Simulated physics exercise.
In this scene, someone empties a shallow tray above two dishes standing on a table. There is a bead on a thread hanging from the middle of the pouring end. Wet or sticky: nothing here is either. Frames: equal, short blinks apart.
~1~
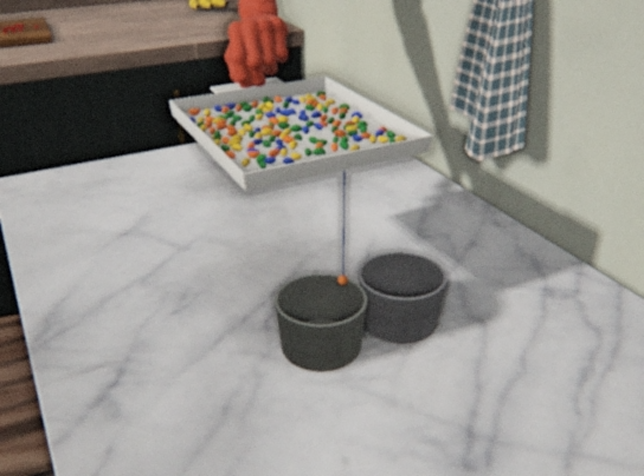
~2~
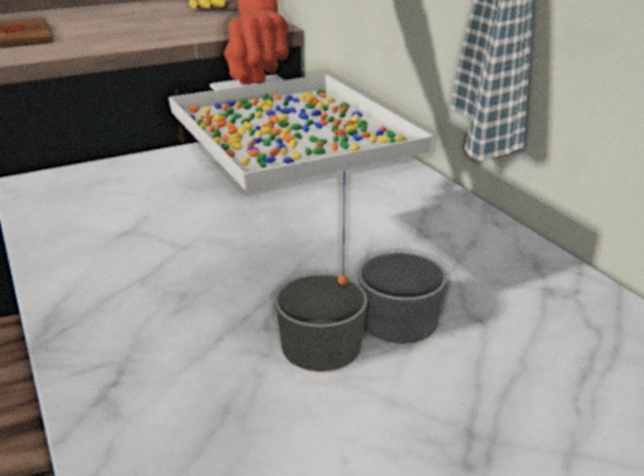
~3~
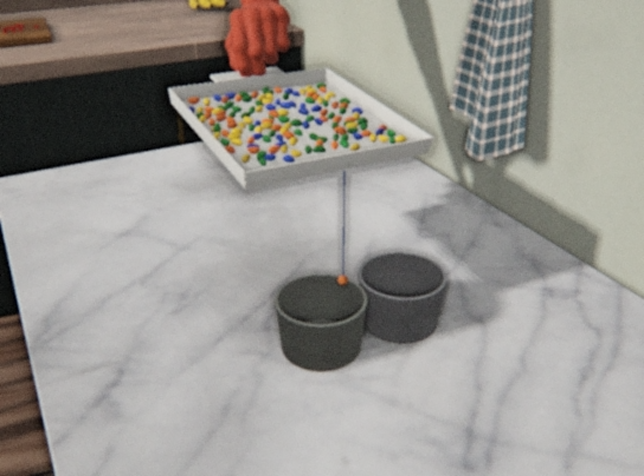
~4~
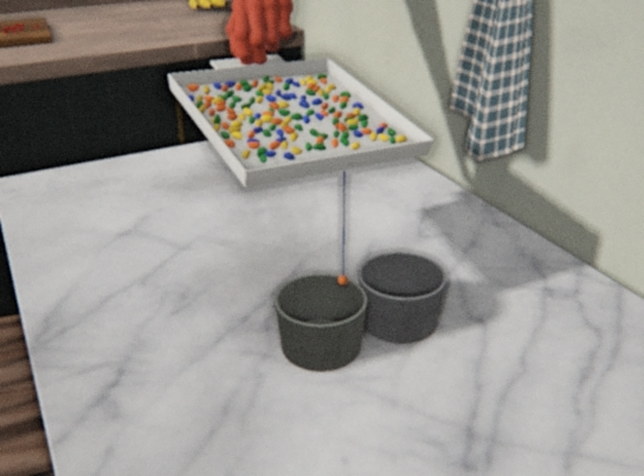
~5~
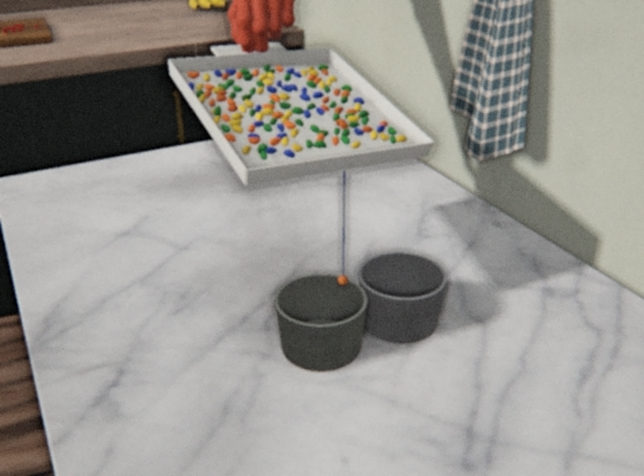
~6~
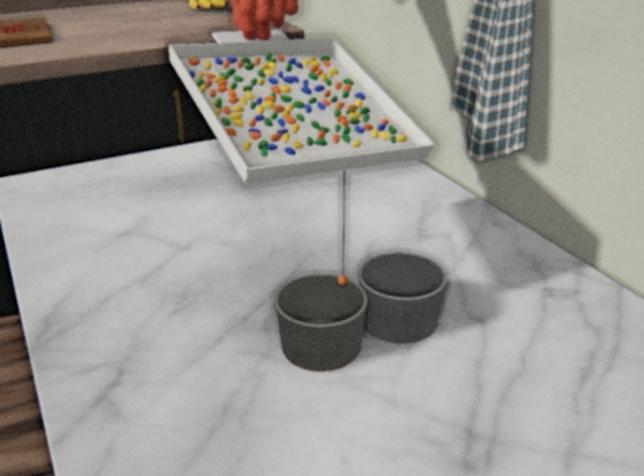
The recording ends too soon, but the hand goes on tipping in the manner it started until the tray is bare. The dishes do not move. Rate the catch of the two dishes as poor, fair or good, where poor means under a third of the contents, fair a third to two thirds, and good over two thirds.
The catch is fair.
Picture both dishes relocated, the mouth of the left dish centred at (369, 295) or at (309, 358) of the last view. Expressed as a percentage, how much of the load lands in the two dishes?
The first position comes out at 70 per cent, the other at 40 per cent.
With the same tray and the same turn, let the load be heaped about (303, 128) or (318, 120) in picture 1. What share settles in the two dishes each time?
You'd get near 30 percent first and near 50 percent next.
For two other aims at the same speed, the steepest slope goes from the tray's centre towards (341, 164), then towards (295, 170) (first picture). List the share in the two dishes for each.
You'd see roughly 10 per cent the first time and 20 per cent the second.
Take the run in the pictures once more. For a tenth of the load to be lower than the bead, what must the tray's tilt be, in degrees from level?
The tilt then is about 90°.
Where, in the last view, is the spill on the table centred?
Somewhere near (402, 379), I think.
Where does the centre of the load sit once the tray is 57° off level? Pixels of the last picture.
(364, 133).
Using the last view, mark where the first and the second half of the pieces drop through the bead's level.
First half (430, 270); second half (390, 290).
Shortly afterwards, tray tipped steeply; all but a few on the tray; only a few in the air.
Next, tray tipped right over; the bulk on the tray; a little in the right dish; a little outside both.
Some moments later, tray tipped past a quarter turn; only a few in the left dish; near half in the right dish; near half outside both.
In the end, tray tipped past a quarter turn; only a few in the left dish; near half in the right dish; near half outside both.
